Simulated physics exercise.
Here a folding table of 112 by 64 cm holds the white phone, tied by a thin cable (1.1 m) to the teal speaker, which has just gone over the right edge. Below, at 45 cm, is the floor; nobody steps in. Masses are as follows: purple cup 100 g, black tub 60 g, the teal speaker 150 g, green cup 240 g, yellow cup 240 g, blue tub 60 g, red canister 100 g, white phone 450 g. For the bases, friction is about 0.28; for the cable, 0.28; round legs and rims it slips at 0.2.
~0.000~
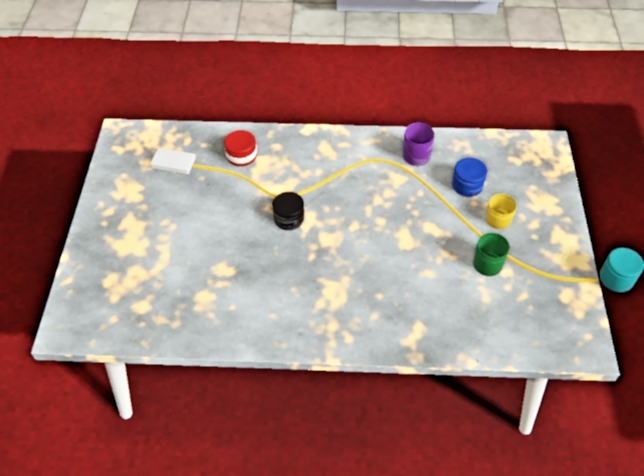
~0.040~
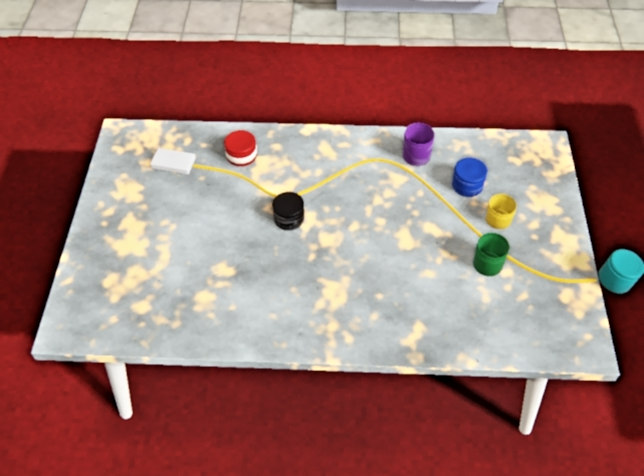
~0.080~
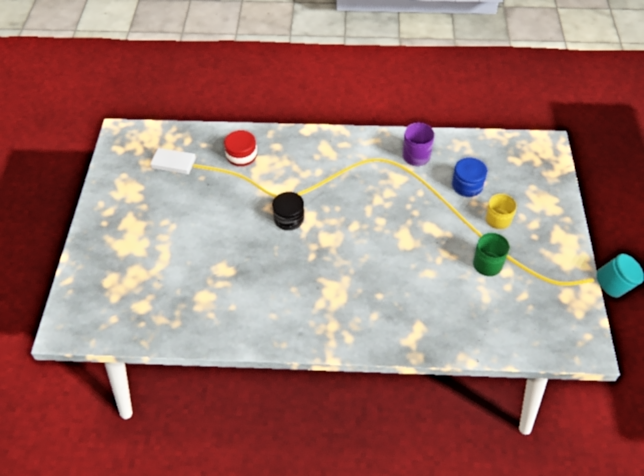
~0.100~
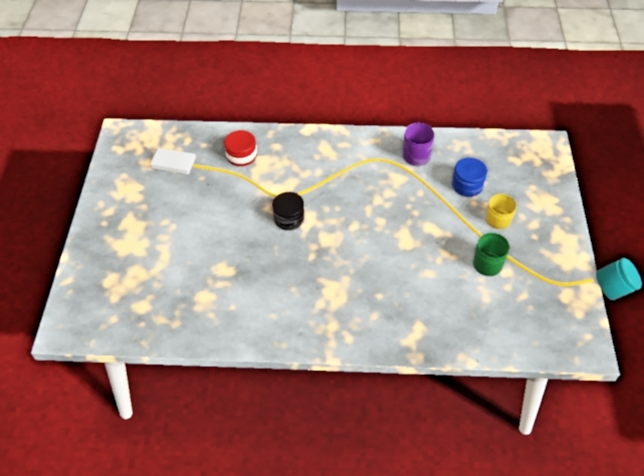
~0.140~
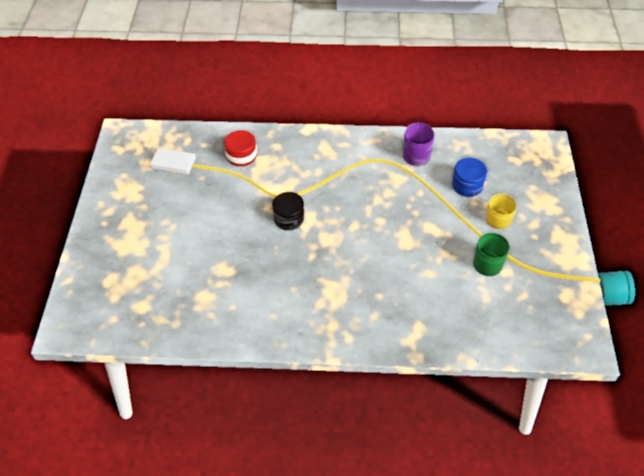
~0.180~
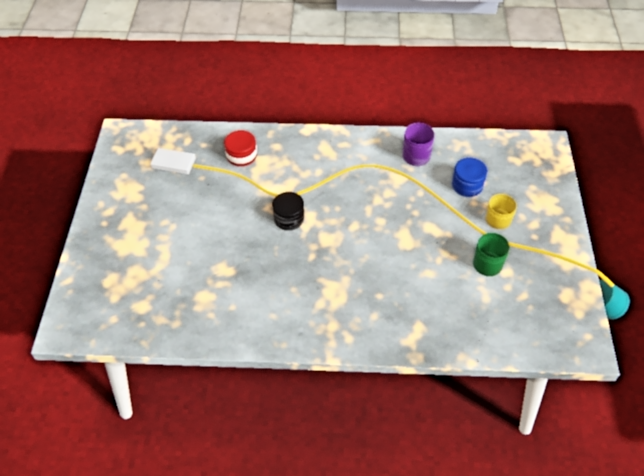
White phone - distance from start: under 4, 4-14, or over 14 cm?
4-14 cm.
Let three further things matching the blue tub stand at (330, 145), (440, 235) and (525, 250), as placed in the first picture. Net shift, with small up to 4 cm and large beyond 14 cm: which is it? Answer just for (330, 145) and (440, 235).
I'd call it a short shift for the first one and an in-between shift for the second one.
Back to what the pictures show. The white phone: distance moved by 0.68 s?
The white phone is around 8 cm from where it began.
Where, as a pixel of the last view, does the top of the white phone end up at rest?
Check near (214, 168) - that's where it comes to rest.
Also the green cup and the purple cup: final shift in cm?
About: Green cup 0 cm, purple cup 0 cm.
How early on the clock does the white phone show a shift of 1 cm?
About: White phone 0.32 s.
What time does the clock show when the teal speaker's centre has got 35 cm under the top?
Never.
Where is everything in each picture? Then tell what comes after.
In the first frame, white phone (173, 159); cable runs through (550, 276) (467, 224) (397, 165) (318, 185) (239, 175).
In the second frame, teal speaker (626, 263); cable runs through (549, 277) (397, 165) (239, 176).
In the third frame, teal speaker (620, 276); cable runs through (547, 280) (397, 165) (239, 176).
In the fourth frame, teal speaker (619, 279); cable runs through (547, 280) (397, 165) (239, 176).
In the fifth frame, teal speaker (615, 288); cable runs through (551, 275) (397, 165) (239, 176).
In the sixth frame, white phone (173, 159); cable runs through (573, 262) (478, 229) (401, 173) (319, 185) (239, 176).
At 0.4 s, the cable's tail end at (213, 173); white phone 5 cm off its start, teal speaker over the edge.
At 0.7 s, the cable's tail end at (224, 175); white phone 8 cm off its start, teal speaker over the edge.
At 0.9 s, the cable's tail end at (233, 176); white phone 10 cm off its start at (212, 168), teal speaker over the edge.
At 1.2 s, the cable's tail end at (235, 176); white phone 10 cm off its start, teal speaker over the edge.
At 2.4 s, the cable's tail end at (235, 176); white phone 10 cm off its start at (214, 168), teal speaker over the edge.
